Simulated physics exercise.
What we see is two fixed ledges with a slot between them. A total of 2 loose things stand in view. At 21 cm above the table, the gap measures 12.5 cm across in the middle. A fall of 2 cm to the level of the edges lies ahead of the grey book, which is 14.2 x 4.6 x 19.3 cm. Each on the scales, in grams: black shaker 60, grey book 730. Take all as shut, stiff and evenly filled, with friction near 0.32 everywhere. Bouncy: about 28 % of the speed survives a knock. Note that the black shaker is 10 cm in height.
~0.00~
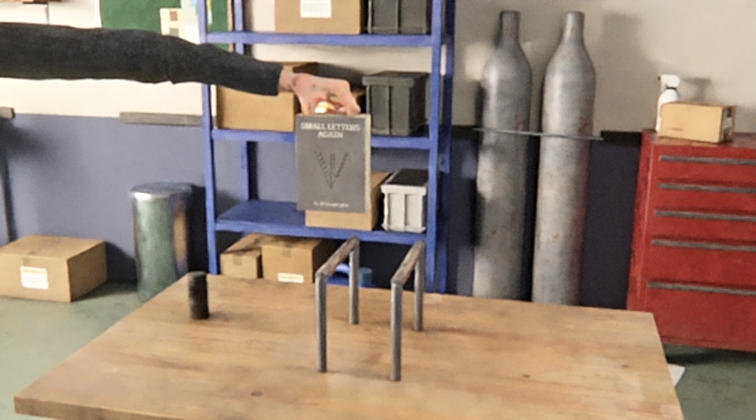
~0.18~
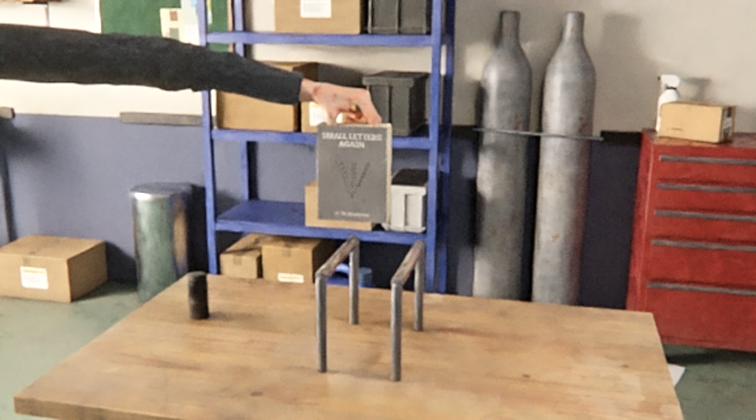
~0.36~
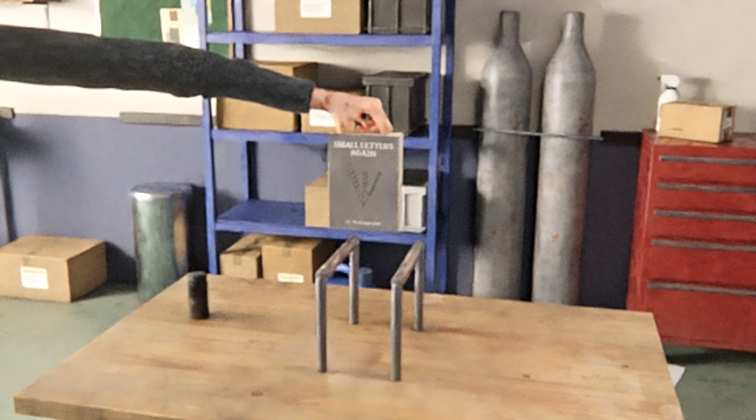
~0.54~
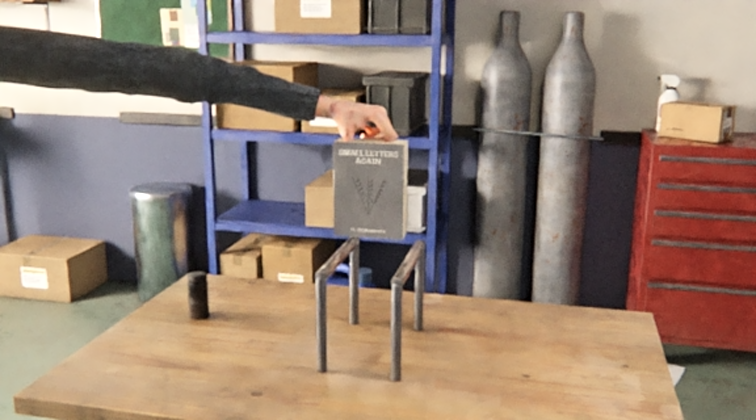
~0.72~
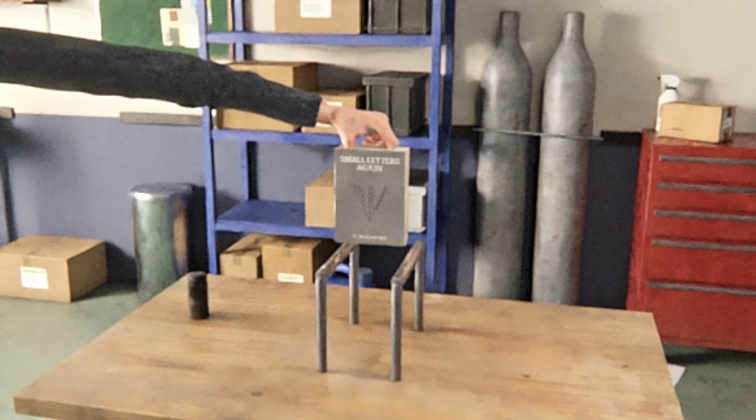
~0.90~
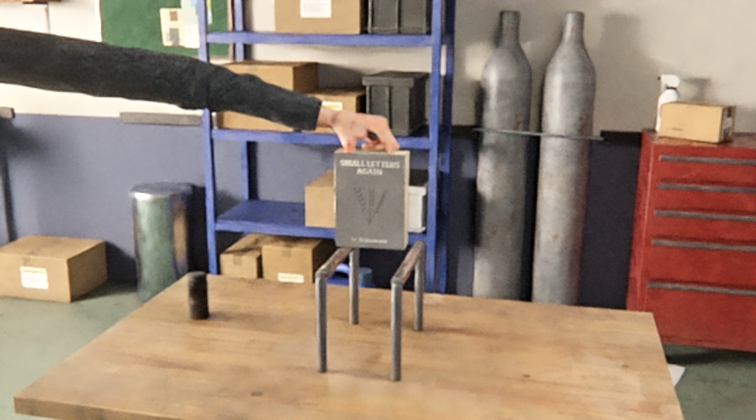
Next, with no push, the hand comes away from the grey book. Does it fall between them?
Well, it does not get through, as it turns out.
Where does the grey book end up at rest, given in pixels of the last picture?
In the last view its middle sits roughly at (382, 231).
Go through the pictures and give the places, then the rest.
In the first picture, 11 cm still to go; grey book (333, 163); black shaker (198, 295).
In the second picture, 6 cm still to go; grey book (355, 172); black shaker (198, 295).
In the third picture, 4 cm still to go; grey book (366, 181); black shaker (198, 295).
In the fourth picture, 2 cm still to go; grey book (370, 188); black shaker (198, 295).
In the fifth picture, 1 cm still to go; grey book (372, 195); black shaker (198, 295).
In the sixth picture, poised above the slot; grey book (372, 199); black shaker (198, 295).
By 1.10 s, grey book tilted 9° near (374, 212).
By 1.20 s, grey book tilted 46° near (383, 231).
When it is over (1.9 s), lying over on the stand or table, grey book; black shaker within 4 cm of the start. End places, in pixels of the last picture, grey book near (382, 231). The book lodges.
